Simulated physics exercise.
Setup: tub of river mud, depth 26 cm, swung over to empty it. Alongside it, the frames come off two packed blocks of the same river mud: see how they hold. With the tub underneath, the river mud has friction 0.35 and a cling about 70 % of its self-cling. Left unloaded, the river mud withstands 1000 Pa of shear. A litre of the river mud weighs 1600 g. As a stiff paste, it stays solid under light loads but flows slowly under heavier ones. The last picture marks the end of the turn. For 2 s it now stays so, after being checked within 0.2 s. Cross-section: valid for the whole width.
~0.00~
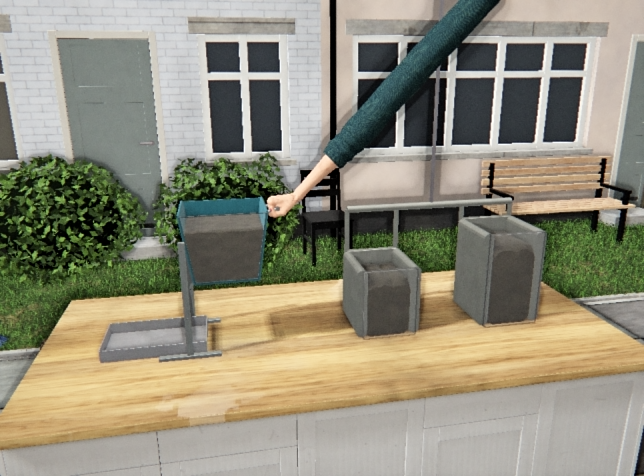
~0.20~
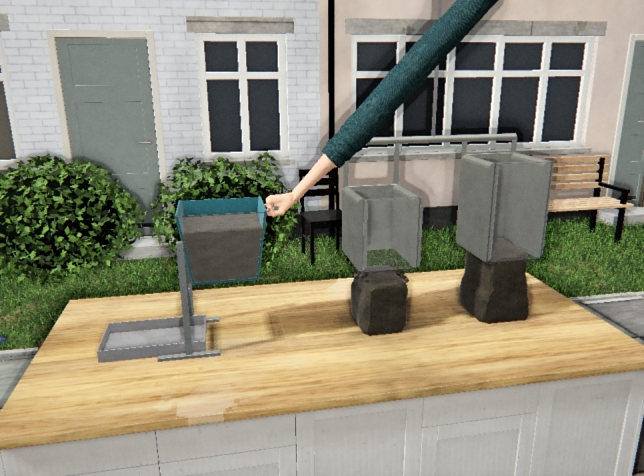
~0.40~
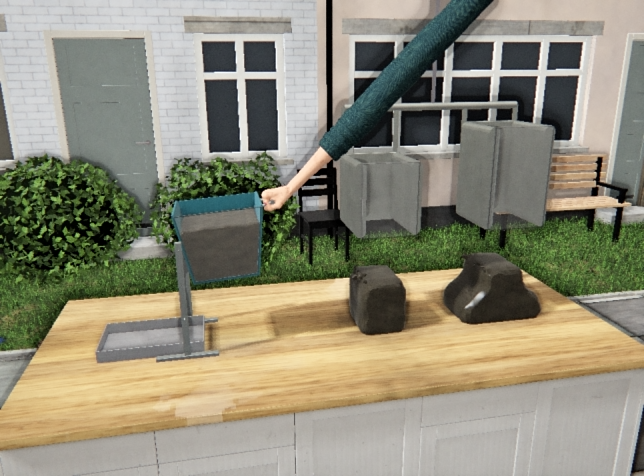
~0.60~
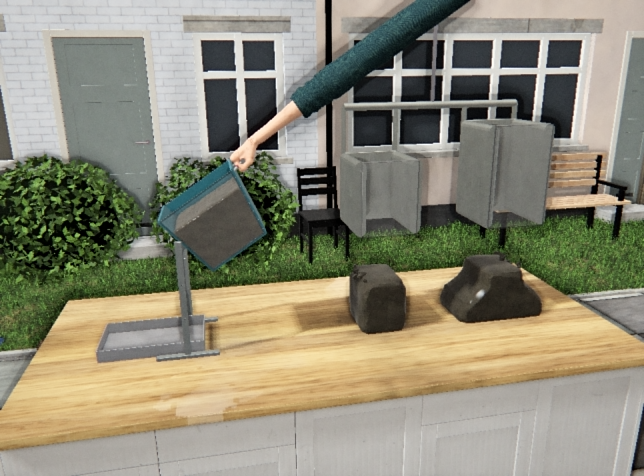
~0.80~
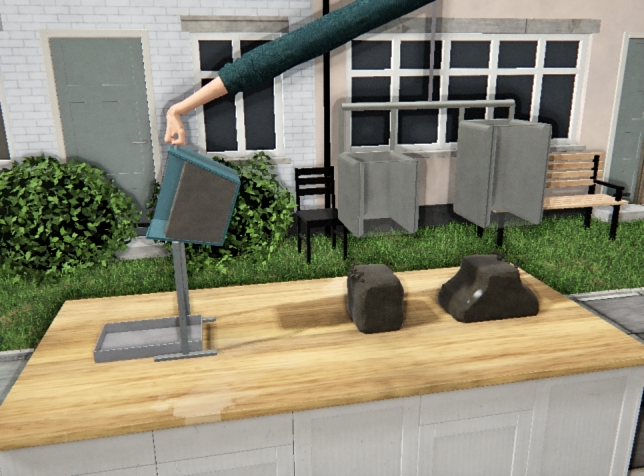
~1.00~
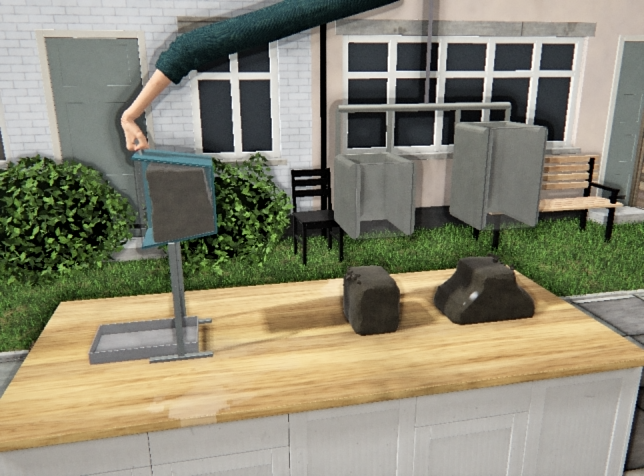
Moulds rise off two mud blocks, the taller slumps, then a hand turns a tub sideways.
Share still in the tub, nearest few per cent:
51 %.
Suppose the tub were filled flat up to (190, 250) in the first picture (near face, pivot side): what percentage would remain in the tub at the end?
100 %.
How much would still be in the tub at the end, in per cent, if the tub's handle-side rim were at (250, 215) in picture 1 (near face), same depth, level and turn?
It would be near 100 %.
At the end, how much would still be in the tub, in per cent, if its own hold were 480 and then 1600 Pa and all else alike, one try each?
35 in a hundred, followed by 100 in a hundred.
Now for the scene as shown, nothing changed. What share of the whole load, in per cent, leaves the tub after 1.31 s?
20 per cent.
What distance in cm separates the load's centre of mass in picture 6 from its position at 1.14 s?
5 cm.
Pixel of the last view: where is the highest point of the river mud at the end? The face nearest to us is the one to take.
I'd say it peaks at roughly (193, 206) in the last picture.
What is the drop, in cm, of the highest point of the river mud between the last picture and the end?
Roughly 14 cm.
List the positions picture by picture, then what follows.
In the first frame, handle-side rim at (266, 212), tilt 0 degrees; top of the river mud at (201, 232); blocks stand 24 cm, 36 cm (left to right).
In the second frame, handle-side rim at (264, 211), tilt 0 degrees; top of the river mud at (200, 231); blocks stand 24 cm, 32 cm (left to right).
In the third frame, handle-side rim at (260, 206), tilt 4 degrees; top of the river mud at (254, 224); blocks stand 23 cm, 24 cm (left to right).
In the fourth frame, handle-side rim at (230, 171), tilt 33 degrees; top of the river mud at (236, 189); blocks stand 23 cm, 23 cm (left to right).
In the fifth frame, handle-side rim at (168, 153), tilt 71 degrees; top of the river mud at (185, 164); blocks stand 23 cm, 23 cm (left to right).
In the sixth frame, handle-side rim at (132, 160), tilt 90 degrees; top of the river mud at (147, 171); blocks stand 23 cm, 23 cm (left to right).
After 1.14 s, the tub is at 90 degrees and holds 98 %.
After 1.31 s, the tub is at 90 degrees and holds 73 %.
After 1.48 s, the tub is at 90 degrees and holds 55 %.
After 1.65 s, the tub is at 90 degrees and holds 51 %.
After 3.00 s, at the end, the tub is at 90 degrees and holds 51 %.
